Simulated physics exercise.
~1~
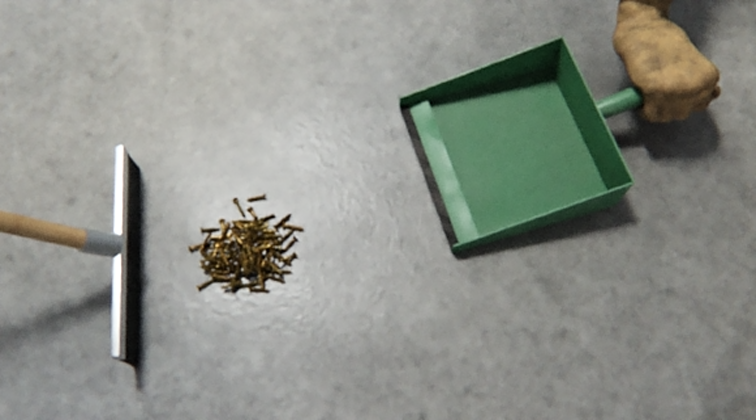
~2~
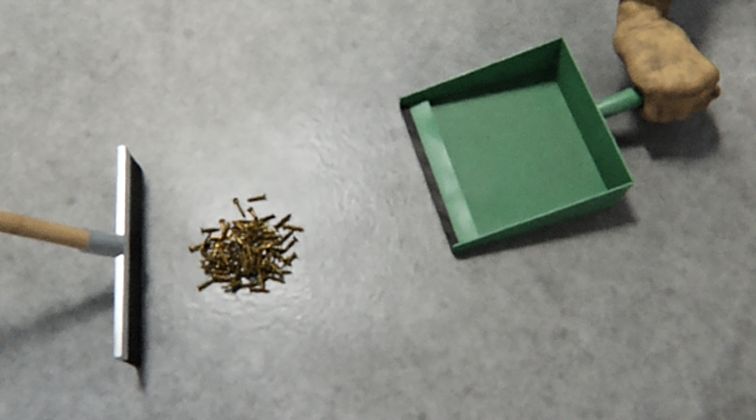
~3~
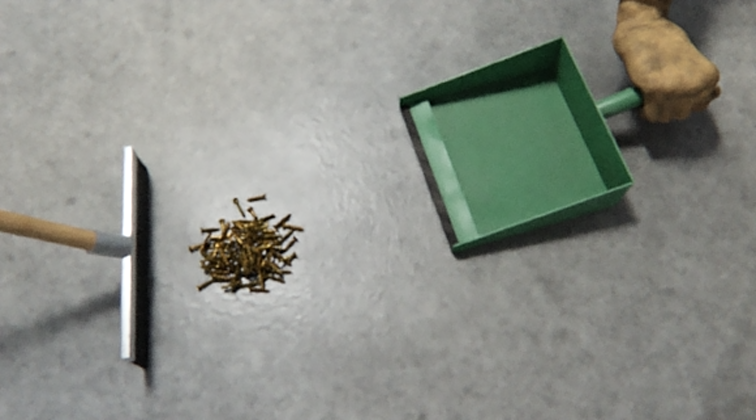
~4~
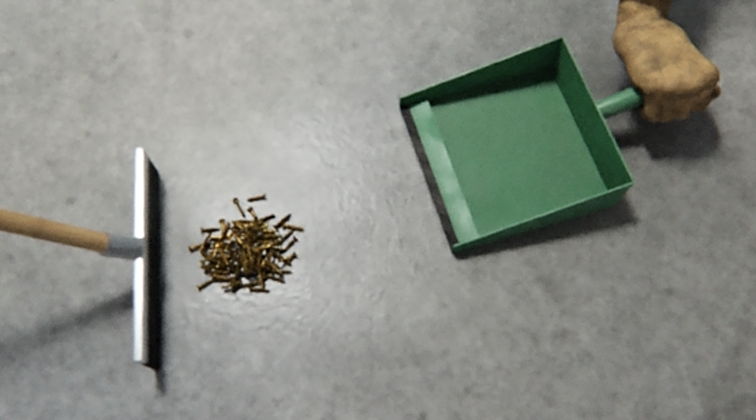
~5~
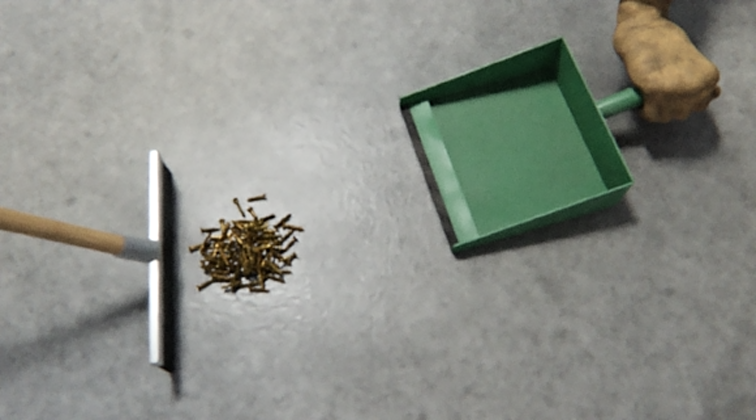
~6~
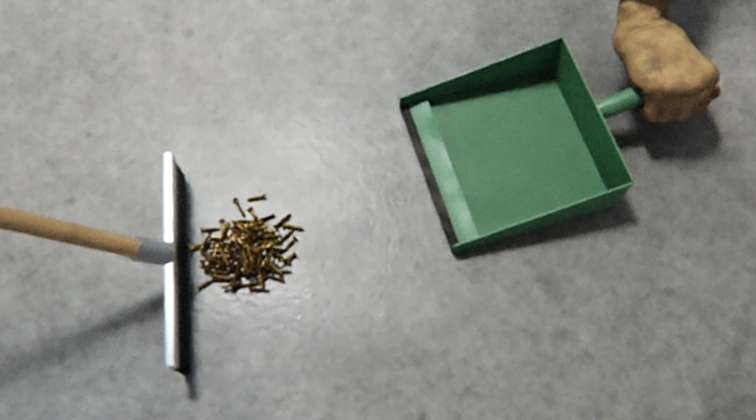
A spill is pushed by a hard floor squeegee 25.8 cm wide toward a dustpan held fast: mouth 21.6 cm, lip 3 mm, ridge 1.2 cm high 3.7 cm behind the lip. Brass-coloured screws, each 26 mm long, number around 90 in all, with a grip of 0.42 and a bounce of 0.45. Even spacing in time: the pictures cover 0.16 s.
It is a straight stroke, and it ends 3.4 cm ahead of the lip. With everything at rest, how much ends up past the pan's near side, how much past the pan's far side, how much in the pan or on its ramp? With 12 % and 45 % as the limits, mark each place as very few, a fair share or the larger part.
My call: Near side: The larger part; far side: Very few; pan: Very few.
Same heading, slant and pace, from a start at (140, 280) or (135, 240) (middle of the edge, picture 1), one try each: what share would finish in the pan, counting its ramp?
Some 0 and 0 per cent.
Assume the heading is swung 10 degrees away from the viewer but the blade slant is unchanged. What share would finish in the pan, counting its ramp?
Result: Close to 5 %, ramp counted.
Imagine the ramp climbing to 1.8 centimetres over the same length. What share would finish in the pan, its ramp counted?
Then about 0 per cent.
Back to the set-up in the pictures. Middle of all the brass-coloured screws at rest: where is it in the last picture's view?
Once everything settles, the centre is around (442, 265).
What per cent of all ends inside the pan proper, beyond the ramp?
Near 0 per cent, I'd say.
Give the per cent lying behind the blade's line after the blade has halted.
Something like 5 per cent, roughly.
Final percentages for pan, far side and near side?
Tally in %: Near side 60; far side 0; pan 0.
Then, 0.25 s after the last picture, middle of the blade 19 cm from the lip; 0 % over the lip, far side 0 %, near side 15 %.
Then, 0.42 s after the last picture, middle of the blade 10 cm from the lip; 0 % over the lip, far side 0 %, near side 45 %.
Then, 0.71 s after the last picture, middle of the blade 6 cm from the lip; 0 % over the lip, far side 0 %, near side 60 %.
In the end, near side 60 %, far side 0 %, pan 0 %, in front of the lip or behind the blade 40 %.
